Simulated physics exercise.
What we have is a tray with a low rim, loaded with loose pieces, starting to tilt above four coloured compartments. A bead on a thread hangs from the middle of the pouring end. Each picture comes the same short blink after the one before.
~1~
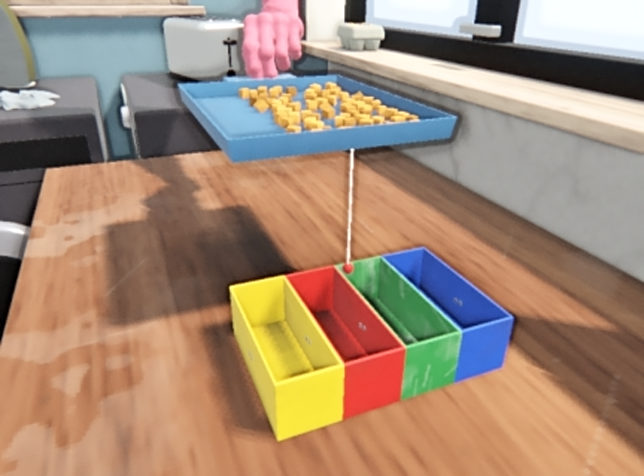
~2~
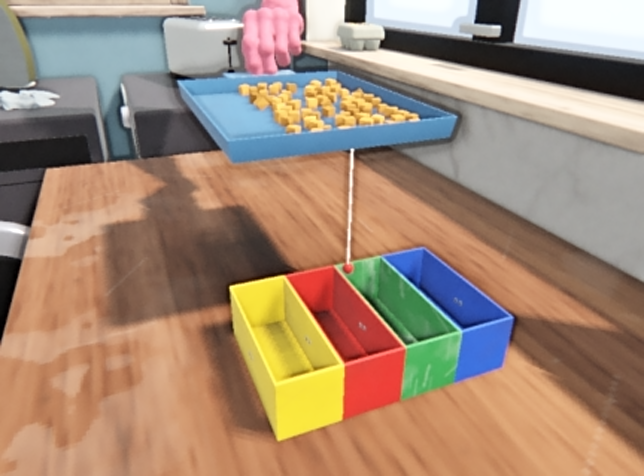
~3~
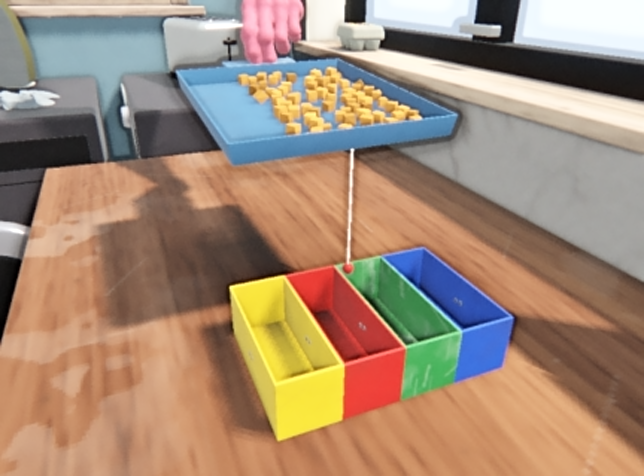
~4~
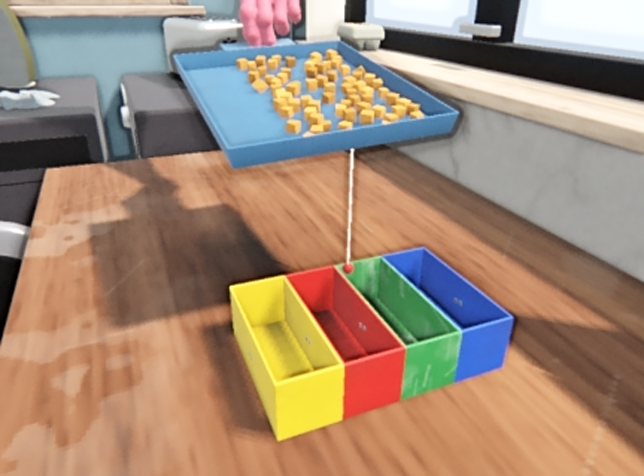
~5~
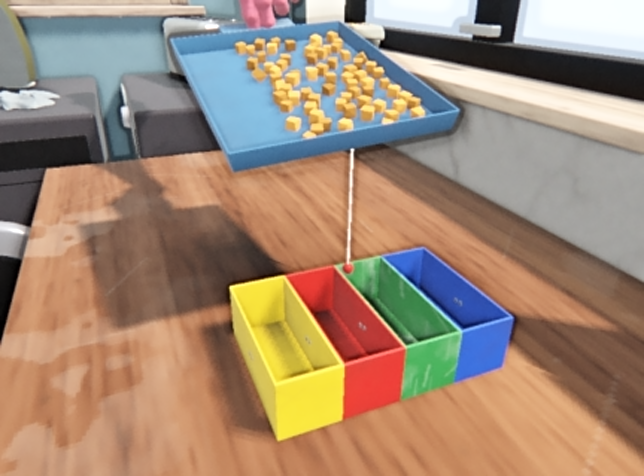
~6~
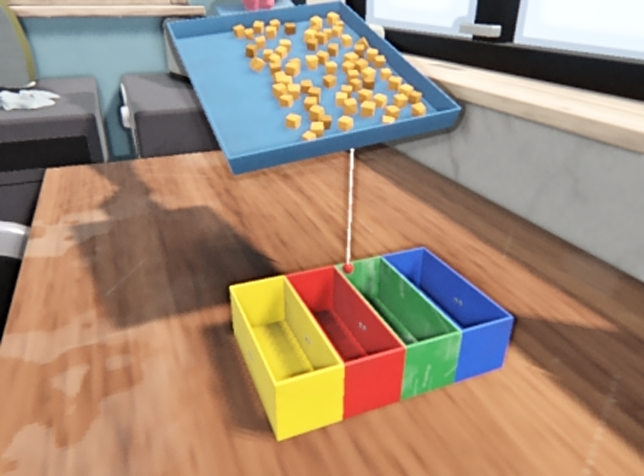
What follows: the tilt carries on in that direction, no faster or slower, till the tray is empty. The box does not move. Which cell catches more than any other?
The yellow cell gets the most.
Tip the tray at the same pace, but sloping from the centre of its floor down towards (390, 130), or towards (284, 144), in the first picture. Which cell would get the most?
At the first place the blue one, at the second the yellow one.
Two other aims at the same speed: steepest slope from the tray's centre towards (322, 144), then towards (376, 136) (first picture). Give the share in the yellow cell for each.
In turn 20 and 0 in a hundred.
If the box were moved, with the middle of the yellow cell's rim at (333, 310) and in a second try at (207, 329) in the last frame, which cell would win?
At the first place yellow, at the second the red one.
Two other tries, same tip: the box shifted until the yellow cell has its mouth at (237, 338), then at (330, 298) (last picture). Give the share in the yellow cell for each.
In turn 30 and 30 in a hundred.
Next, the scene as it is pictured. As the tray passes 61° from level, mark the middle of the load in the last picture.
Around (323, 121).
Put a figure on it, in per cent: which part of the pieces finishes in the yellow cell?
Some 50 per cent.
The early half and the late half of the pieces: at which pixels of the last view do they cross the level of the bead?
First near (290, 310), later near (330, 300).
Just after the last frame, tray tipped steeply; every one on the tray.
A moment on, tray tipped right over; almost all on the tray; about a tenth in the yellow cell; just a few in the red cell; just a few falling or outside the box.
Further on, tray tipped past a quarter turn; roughly half in the yellow cell; roughly a third in the red cell; about a tenth in the green cell; just a few in the blue cell; about a tenth falling or outside the box.
When it is over, tray tipped past a quarter turn; roughly half in the yellow cell; roughly a third in the red cell; about a tenth in the green cell; just a few in the blue cell; about a tenth outside the box.
